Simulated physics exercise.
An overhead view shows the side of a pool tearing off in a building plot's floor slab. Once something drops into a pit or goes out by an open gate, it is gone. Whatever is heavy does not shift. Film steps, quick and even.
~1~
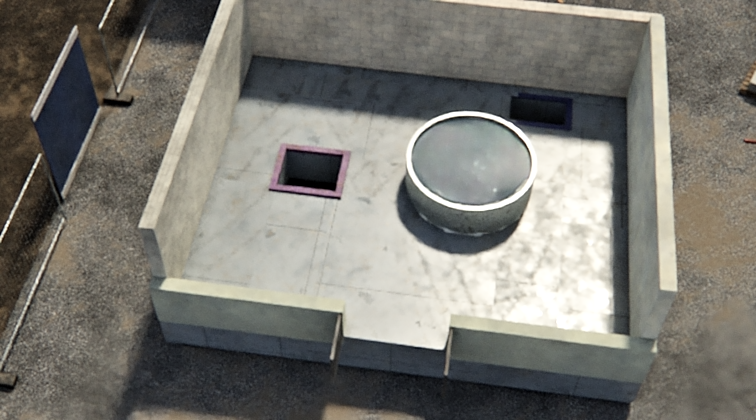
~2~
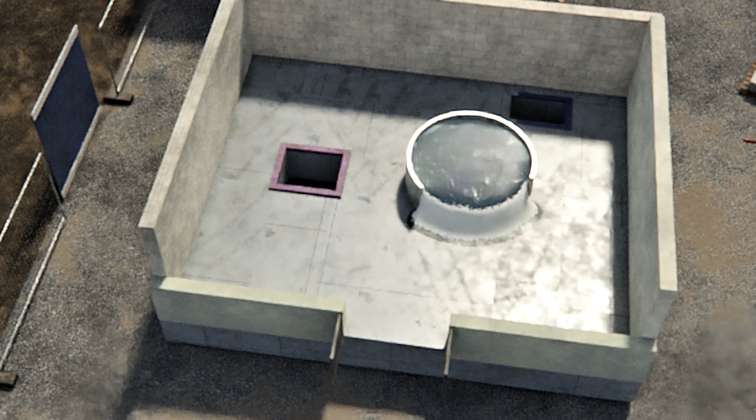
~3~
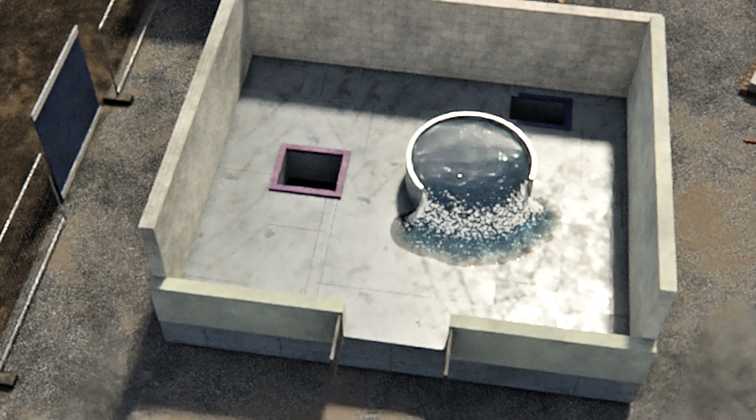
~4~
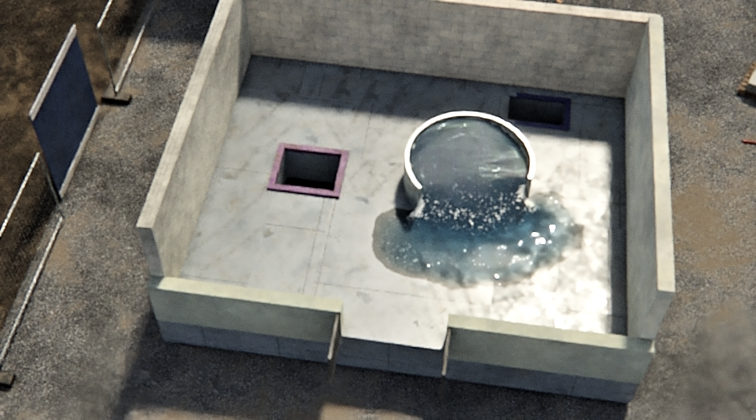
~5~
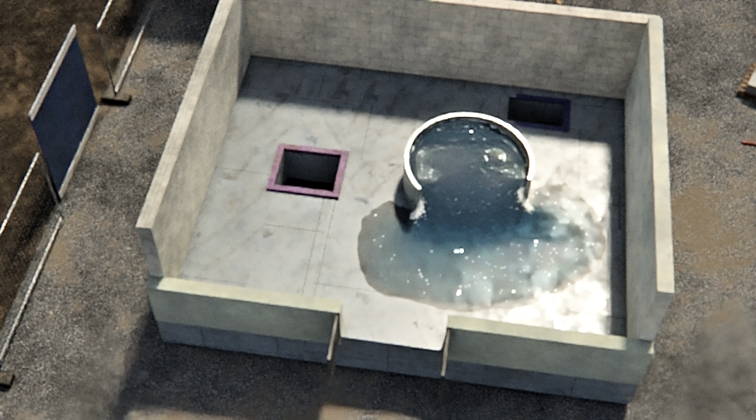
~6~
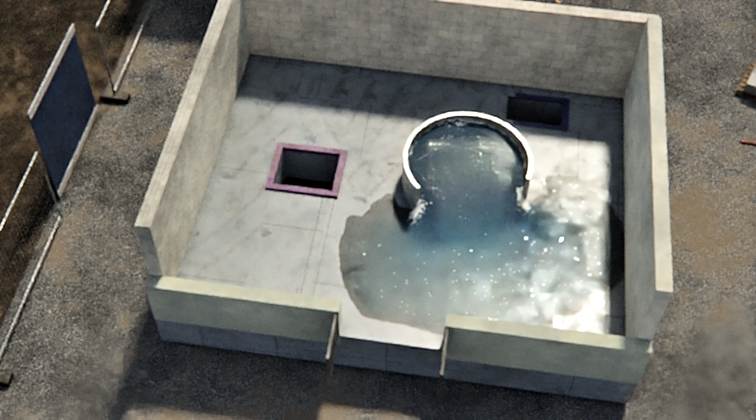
Water pours from the torn front side of a round pool on a pale, walled floor slab, foaming at first, then spreading forward and to both sides in a widening sheet that reaches the gap in the front wall.
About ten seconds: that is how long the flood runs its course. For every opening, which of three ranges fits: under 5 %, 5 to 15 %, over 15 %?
Gate, over 15 %; purple pit, under 5 %; blue pit, over 15 %.
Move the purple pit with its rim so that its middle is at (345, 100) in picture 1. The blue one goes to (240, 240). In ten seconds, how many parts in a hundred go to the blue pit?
Out of a hundred parts, 6 go to blue.
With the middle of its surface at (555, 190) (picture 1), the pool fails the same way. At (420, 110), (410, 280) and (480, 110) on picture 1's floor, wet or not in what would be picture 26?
Going through the three spots, I'd say high and dry, swamped, high and dry.
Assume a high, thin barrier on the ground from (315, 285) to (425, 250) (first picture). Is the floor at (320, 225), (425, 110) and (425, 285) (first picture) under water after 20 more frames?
In the order you listed them: Soaked, unsoaked, soaked.
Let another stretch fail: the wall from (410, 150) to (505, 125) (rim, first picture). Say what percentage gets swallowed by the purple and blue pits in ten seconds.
Lab note - share by pit: Purple 8 %, blue 25 %.
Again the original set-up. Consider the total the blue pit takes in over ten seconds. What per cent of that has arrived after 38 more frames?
Roughly 30 percent.
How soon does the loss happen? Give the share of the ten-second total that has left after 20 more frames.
Approximately 40 in a hundred, I think.
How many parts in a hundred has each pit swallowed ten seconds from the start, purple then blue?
Approximate shares: 0 per cent and 18 per cent.
A moment on, water covers 35 % of the floor; the gate 3 %, the purple pit 0 %, the blue pit 0 %.
Next, water covers 35 % of the floor; the gate 10 %, the purple pit 0 %, the blue pit 0 %.
Then, water covers 40 % of the floor; the gate 18 %, the purple pit 0 %, the blue pit 0 %.
Later, water covers 60 % of the floor; the gate 25 %, the purple pit 0 %, the blue pit 5 %.
In the end, water covers 75 % of the floor; the gate 28 %, the purple pit 0 %, the blue pit 18 %.
